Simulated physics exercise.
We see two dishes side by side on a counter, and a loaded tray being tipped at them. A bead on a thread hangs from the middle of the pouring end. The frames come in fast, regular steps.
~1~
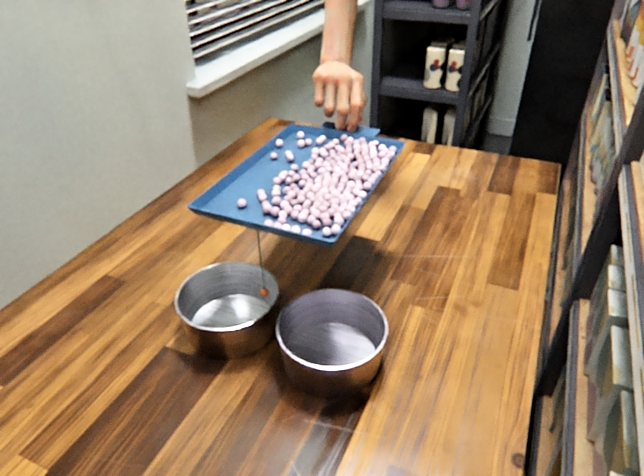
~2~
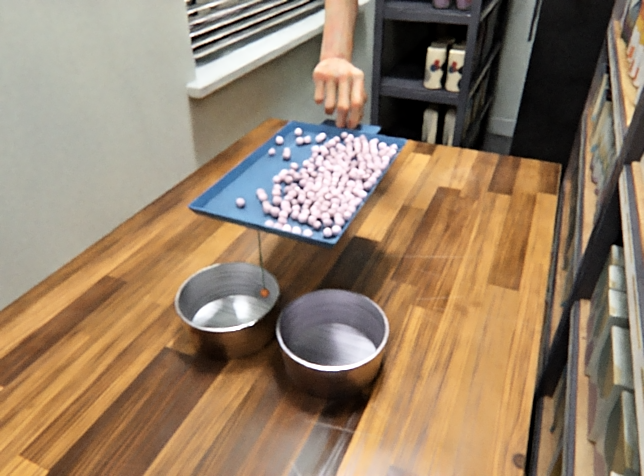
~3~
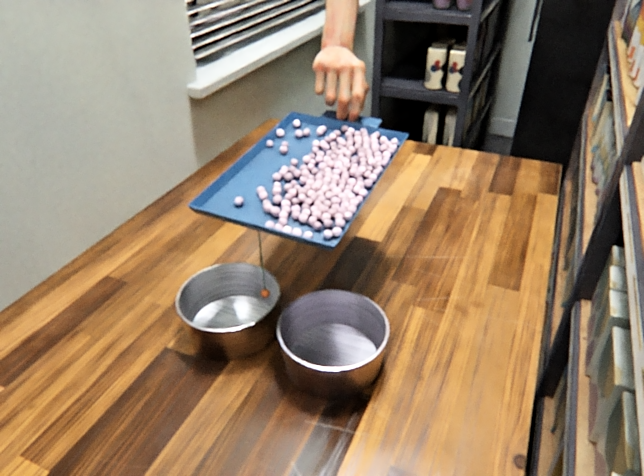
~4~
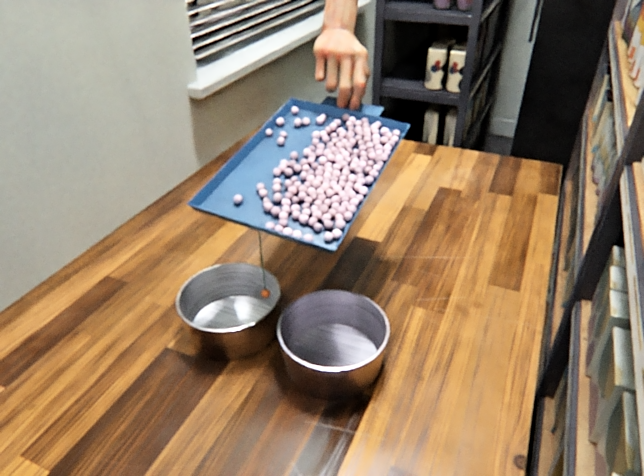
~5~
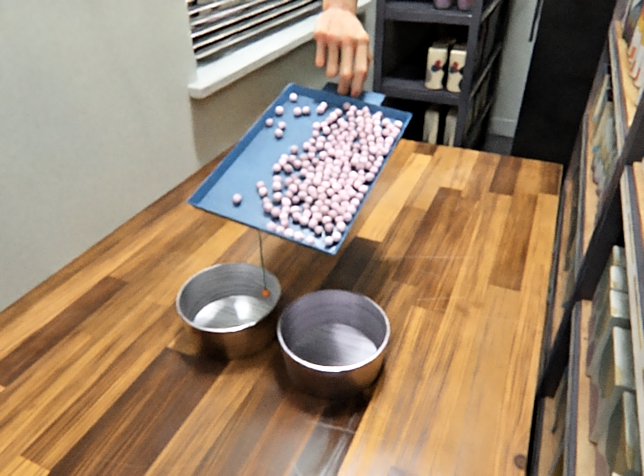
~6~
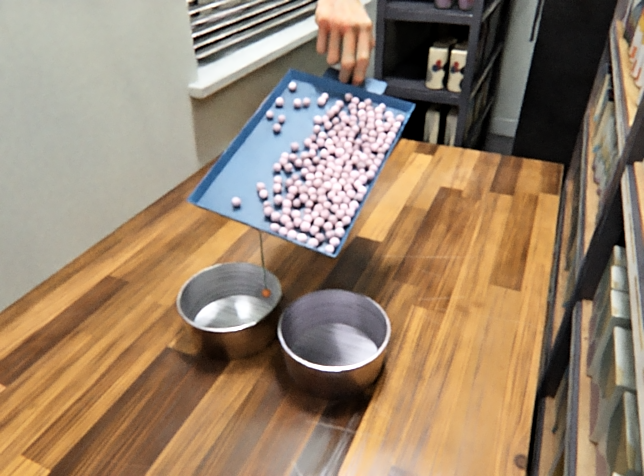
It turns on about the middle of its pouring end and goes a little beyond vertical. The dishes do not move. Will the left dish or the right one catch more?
Fuller: The right dish.
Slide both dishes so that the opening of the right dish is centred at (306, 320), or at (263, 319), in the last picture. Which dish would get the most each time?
In turn: The dish on the right; right.
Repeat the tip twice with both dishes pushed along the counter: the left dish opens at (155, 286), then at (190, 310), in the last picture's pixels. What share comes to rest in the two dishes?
Roughly 20 per cent, and 80 per cent.
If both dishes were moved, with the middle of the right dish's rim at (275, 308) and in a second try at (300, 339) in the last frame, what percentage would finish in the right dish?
In turn 20 and 80 in a hundred.
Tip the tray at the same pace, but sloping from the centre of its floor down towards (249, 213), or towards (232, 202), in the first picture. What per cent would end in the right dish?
Roughly 0 per cent, and 0 per cent.
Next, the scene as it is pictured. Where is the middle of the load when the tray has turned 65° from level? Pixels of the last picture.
At about (323, 294).
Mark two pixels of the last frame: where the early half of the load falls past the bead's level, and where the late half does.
At about (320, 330), then at (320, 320).
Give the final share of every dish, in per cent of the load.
The left dish has 0 per cent, the right dish has 80.
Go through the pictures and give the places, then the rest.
In the first frame, corners of the pouring end (193, 205) and (331, 238), level; middle of the load (328, 180), sugar pearls; left dish (201, 340); right dish (309, 378); bead on its thread (264, 292).
In the second frame, corners of the pouring end (194, 205) and (331, 239), level; middle of the load (328, 179).
In the third frame, corners of the pouring end (194, 204) and (332, 242), tipped barely, lowest at the right corner; middle of the load (329, 176).
In the fourth frame, corners of the pouring end (194, 202) and (332, 245), tipped a little, lowest at the right corner; middle of the load (337, 168), just a few on the move.
In the fifth frame, corners of the pouring end (193, 200) and (332, 248), tipped a little, lowest at the right corner; middle of the load (338, 164), about a tenth on the move.
In the sixth frame, corners of the pouring end (193, 198) and (333, 251), tipped clearly, lowest at the right corner; middle of the load (339, 163), almost all on the move; left dish (203, 341); right dish (311, 379).
Just after the last frame, tray tipped steeply; roughly a third on the tray; roughly a third in the right dish; just a few in the left dish; about a tenth outside both; roughly a quarter in the air.
A moment on, tray tipped past a quarter turn; the larger part in the right dish; just a few in the left dish; roughly a quarter outside both.
Further on, tray tipped past a quarter turn; the larger part in the right dish; just a few in the left dish; about a tenth outside both.
When it is over, tray tipped past a quarter turn; the larger part in the right dish; just a few in the left dish; about a tenth outside both.
